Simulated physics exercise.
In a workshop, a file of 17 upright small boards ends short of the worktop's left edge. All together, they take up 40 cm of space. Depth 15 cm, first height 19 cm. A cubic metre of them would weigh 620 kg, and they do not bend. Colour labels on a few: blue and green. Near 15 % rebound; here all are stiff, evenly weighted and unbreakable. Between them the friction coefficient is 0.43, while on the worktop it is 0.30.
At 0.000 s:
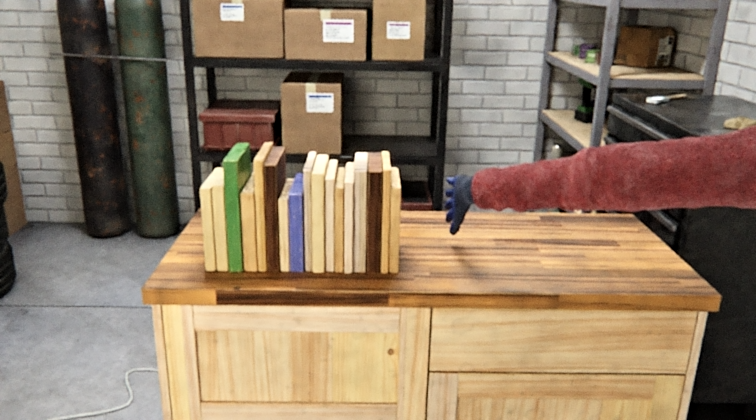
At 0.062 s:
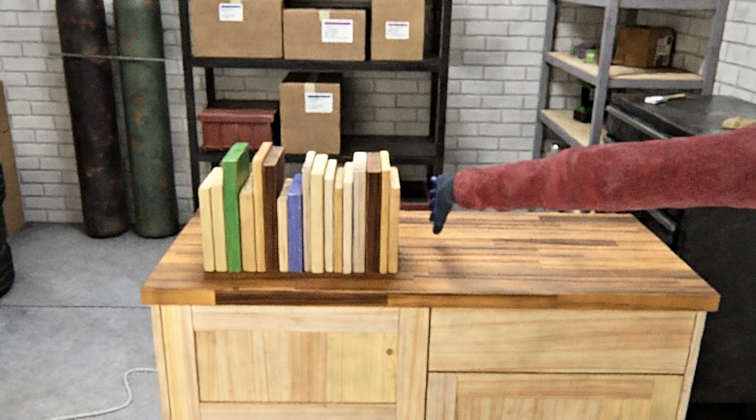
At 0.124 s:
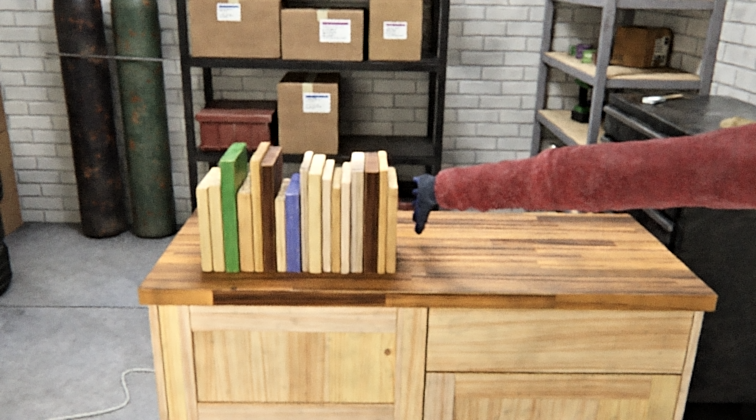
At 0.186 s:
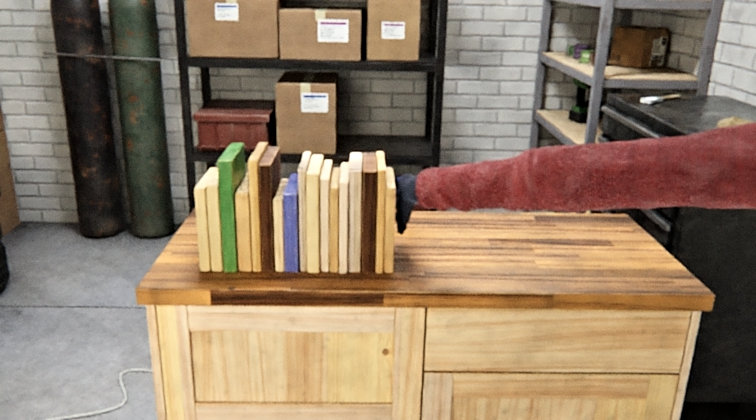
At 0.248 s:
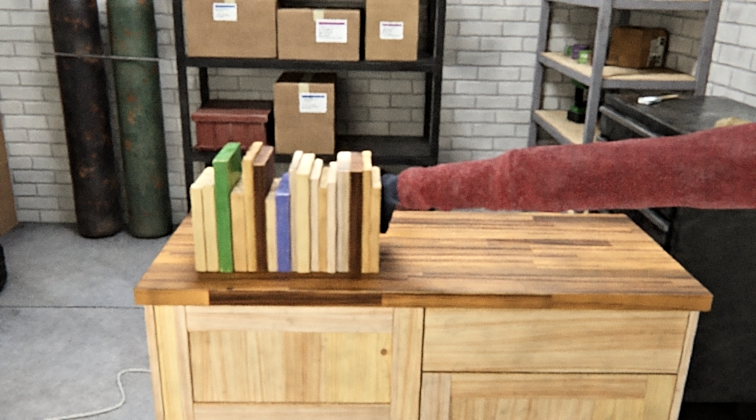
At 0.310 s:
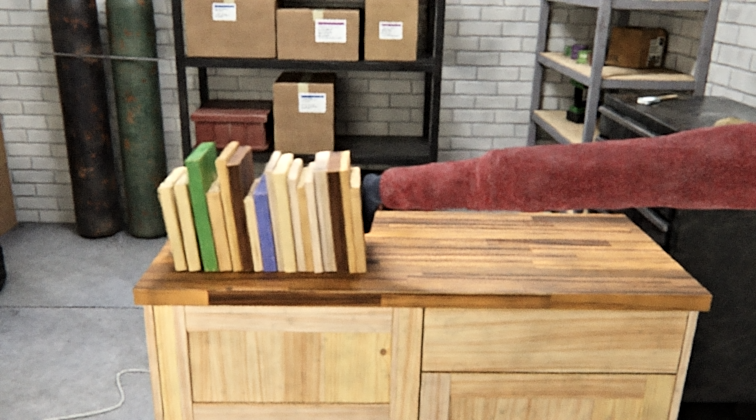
A gloved hand in a red sleeve reaching left to a row of upright boards on a worktop, pushing them into a slight leftward lean.
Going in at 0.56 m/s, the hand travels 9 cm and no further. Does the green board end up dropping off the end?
Yes.
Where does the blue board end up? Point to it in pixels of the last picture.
Check around (222, 230) in the last image.
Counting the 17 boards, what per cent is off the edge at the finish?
I'd put it at about 20 percent.
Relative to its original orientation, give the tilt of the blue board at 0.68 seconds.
Close to 50° of tilt compared with the start.
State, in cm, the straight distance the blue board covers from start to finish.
Blue 20.
After 0.42 s, none of the 17 boards off the edge, 17 disturbed; green board 26° from how it stood; blue board 25° from how it stood.
After 0.68 s, 3 of the 17 boards off the edge; green board on its side; blue board 50° from how it stood.
In the end (1.1 s), 3 of the 17 boards off the edge; green board on its side; blue board 51° from how it stood. From the last view, middles, blue board near (222, 230).
